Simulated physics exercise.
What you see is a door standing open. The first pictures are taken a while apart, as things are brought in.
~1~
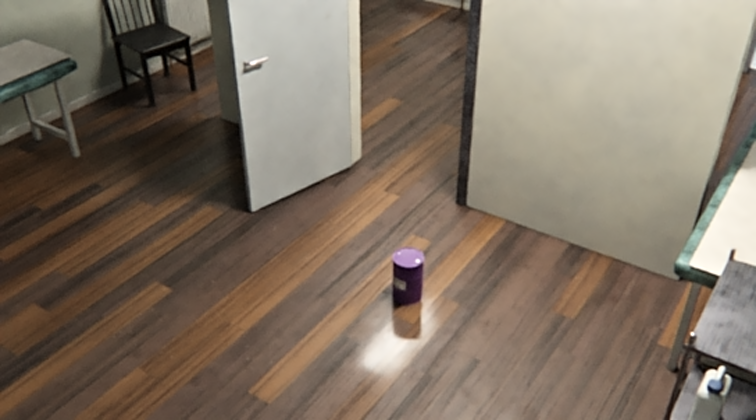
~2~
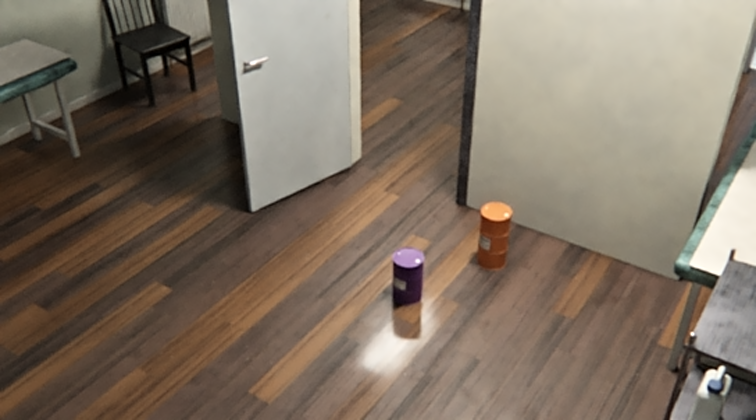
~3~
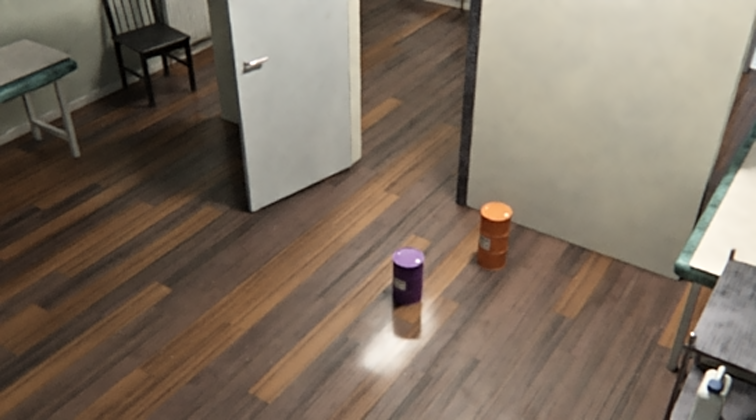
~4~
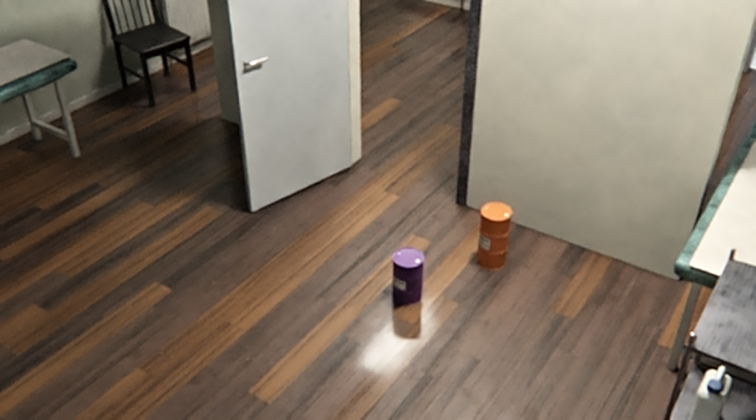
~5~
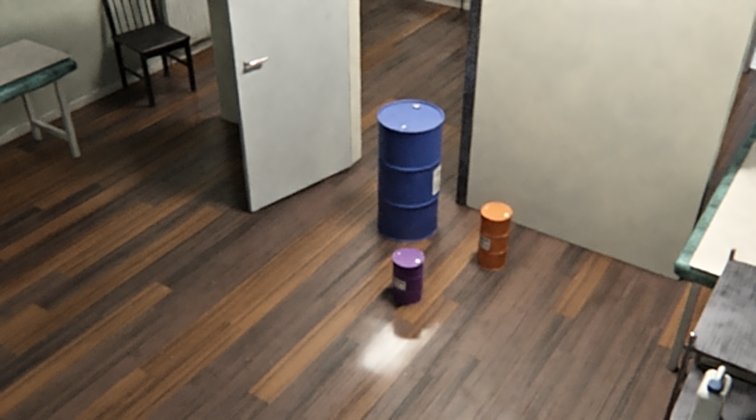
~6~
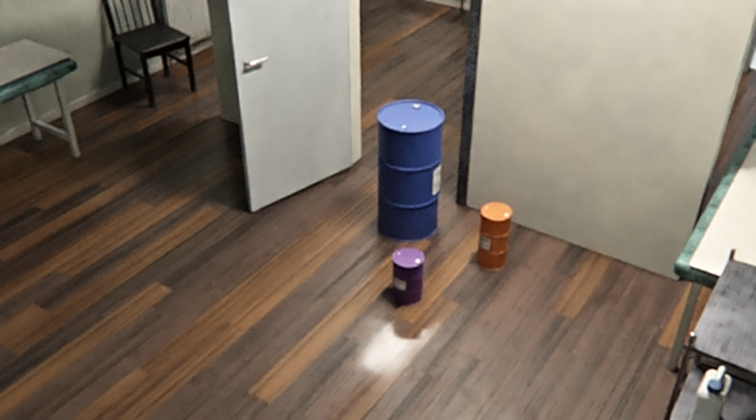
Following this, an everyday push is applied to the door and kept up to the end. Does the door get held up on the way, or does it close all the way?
Seems the door hangs open at the end.
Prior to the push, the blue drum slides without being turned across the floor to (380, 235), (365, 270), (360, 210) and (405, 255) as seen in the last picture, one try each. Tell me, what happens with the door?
On the first go it doesn't make it all the way, then it makes it all the way, then it doesn't make it all the way, and last it makes it all the way.
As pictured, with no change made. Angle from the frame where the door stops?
It stays open at around 40°.
Then, 0.50 s on from there, open by 90°.
Then, 0.90 s on from there, open by 68°.
Then, 1.20 s on from there, open by 50°.
In the end, open by 42°; all 3 unmoved. At the end, from the last picture's camera, blue drum near (411, 172).
